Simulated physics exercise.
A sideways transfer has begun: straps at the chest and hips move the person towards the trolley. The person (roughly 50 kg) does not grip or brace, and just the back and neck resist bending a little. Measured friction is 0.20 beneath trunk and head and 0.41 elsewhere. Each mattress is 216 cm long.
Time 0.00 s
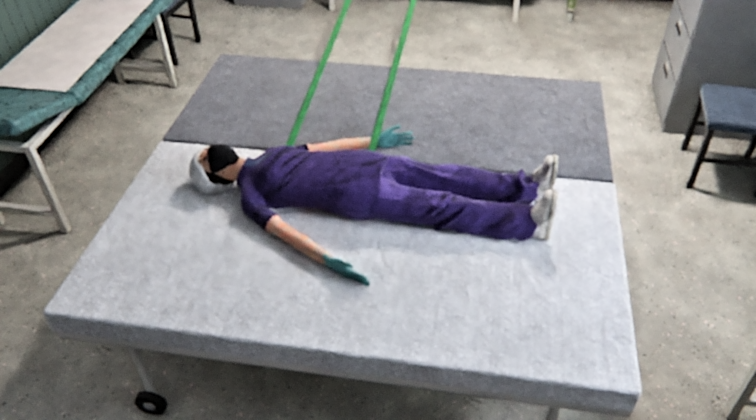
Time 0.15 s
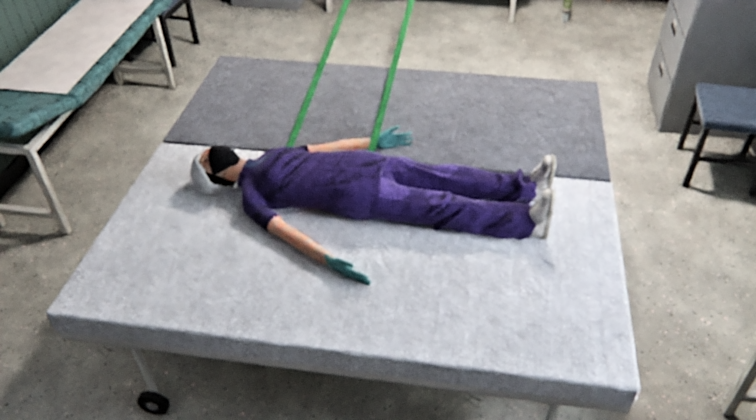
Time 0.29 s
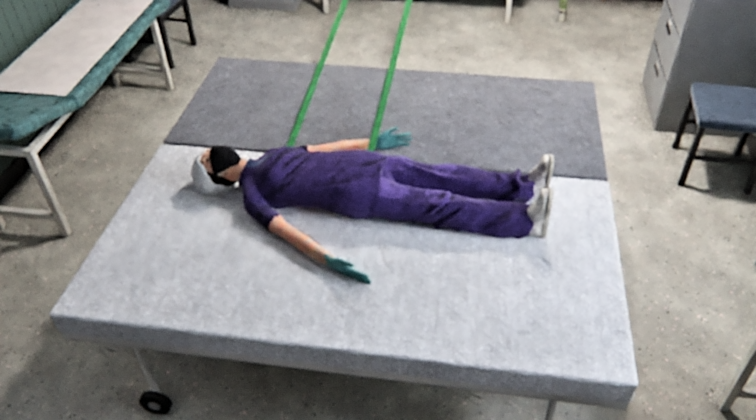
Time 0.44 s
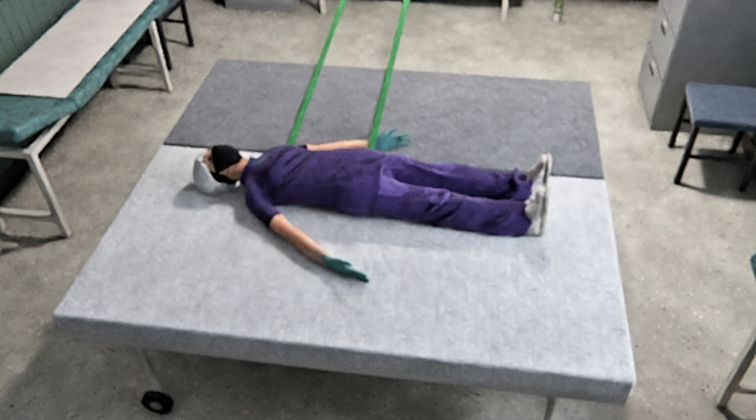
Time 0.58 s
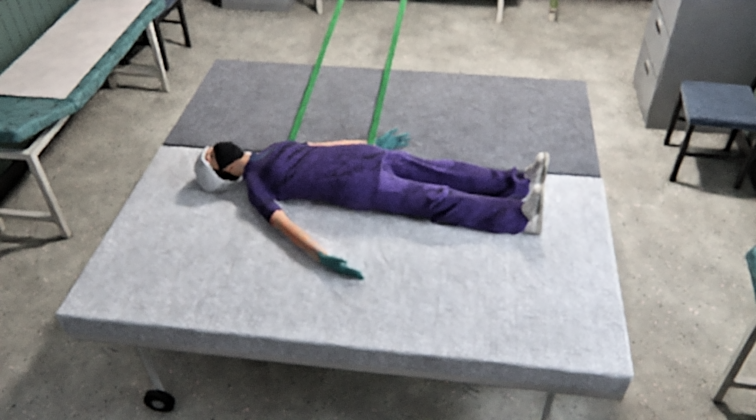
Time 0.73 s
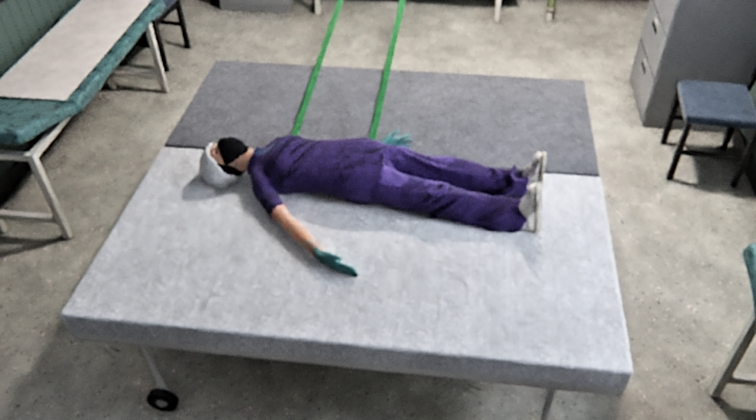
A person in purple clothes, a dark face covering and green gloves lay face up on a wide padded table, barely moving at first, then shifted slightly as the far hand slipped mostly from view.
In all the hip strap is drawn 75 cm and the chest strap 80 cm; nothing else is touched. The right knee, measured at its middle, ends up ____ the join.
Beyond.
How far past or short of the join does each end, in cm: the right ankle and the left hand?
Right ankle 20 short, left hand 56 past.
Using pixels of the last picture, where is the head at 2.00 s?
The head should be near (254, 86).
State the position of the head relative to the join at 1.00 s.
Position: Approx. 8 cm short.
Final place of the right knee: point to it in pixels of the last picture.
Somewhere about (413, 139) in the final view.
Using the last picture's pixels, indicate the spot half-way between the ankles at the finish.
I'd put it at roughly (471, 169).
After 1.00 s the right knee is 29 cm short of the join, near (436, 190) in the last picture's view.
After 1.50 s the right knee is 12 cm short of the join, near (426, 167) in the last picture's view.
After 2.00 s the right knee is 4 cm past the join, near (416, 146) in the last picture's view; the right ankle 22 cm short of the join.
When all is still (3.2 s), head crosses the join; left hand crosses the join; right hand stops short of the join; left ankle crosses the join; right ankle stops short of the join; right knee crosses the join.
